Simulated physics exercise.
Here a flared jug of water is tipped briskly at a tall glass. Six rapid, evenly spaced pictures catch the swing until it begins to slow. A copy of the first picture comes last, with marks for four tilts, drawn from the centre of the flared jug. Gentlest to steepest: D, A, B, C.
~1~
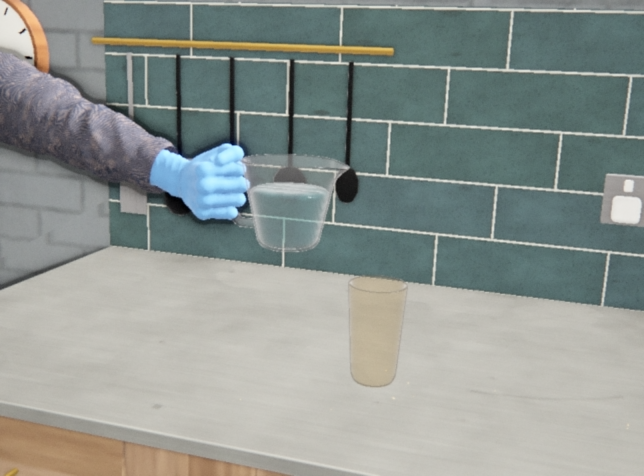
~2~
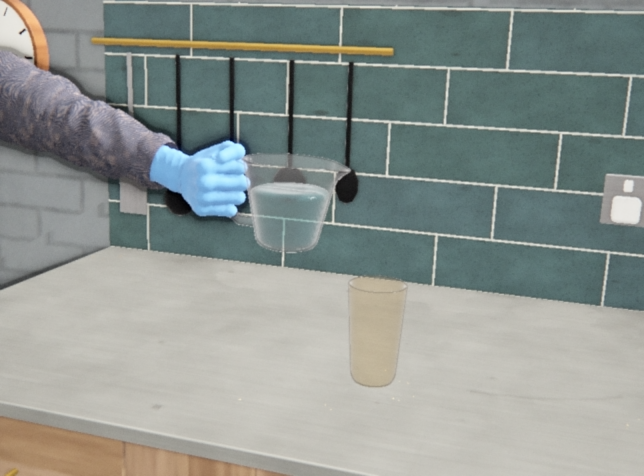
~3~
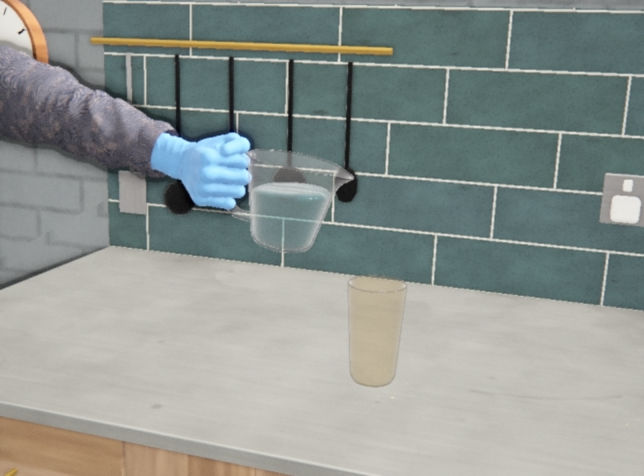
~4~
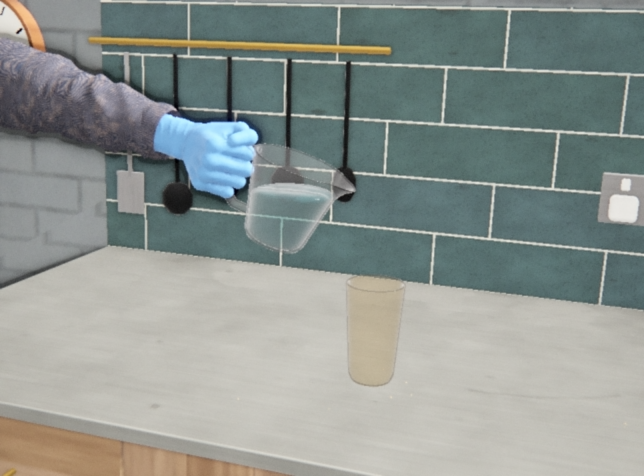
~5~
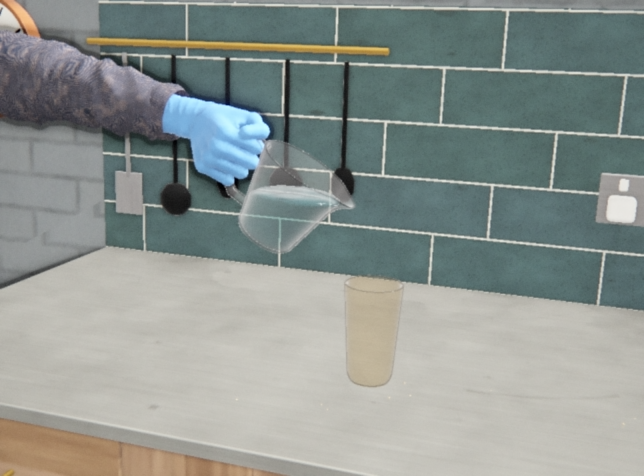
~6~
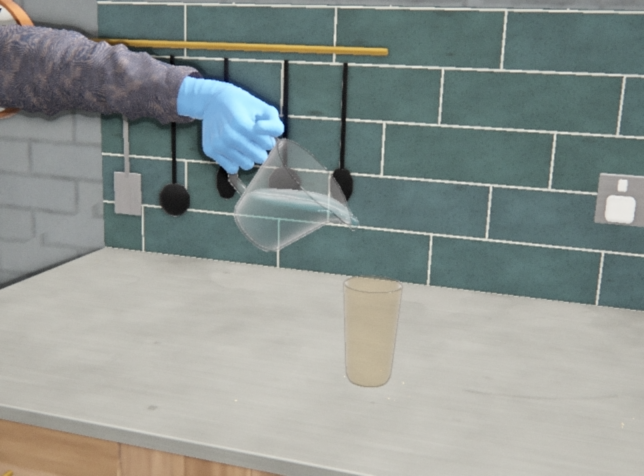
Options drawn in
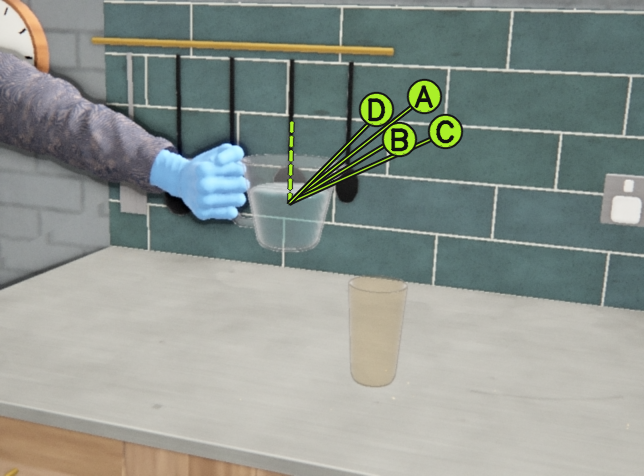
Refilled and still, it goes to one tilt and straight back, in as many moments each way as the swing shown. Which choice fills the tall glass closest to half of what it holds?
B.
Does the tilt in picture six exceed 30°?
Yes, it does.
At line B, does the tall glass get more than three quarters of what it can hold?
No, it does not.
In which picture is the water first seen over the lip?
In picture 6.
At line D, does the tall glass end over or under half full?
Under half.
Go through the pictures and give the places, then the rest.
Upright, lip at (347, 168); rim of the tall glass round (378, 283); nothing has left yet.
Tipped about 2°, lip at (349, 171); nothing has left yet.
Tipped about 9°, lip at (352, 178); nothing has left yet.
Tipped about 19°, lip at (353, 190); nothing has left yet.
Tipped about 32°, lip at (353, 207); nothing has left yet.
Tipped about 45°, lip at (350, 223); water is over the lip, down to (354, 227).
On the marked copy, A at (411, 107); B at (383, 146); C at (429, 139); D at (367, 124).
With A, the tall glass ends with about 32 % of what it can hold.
With B, the tall glass ends with about 48 % of what it can hold.
With C, the tall glass ends with about 65 % of what it can hold.
With D, the tall glass ends with about 19 % of what it can hold.
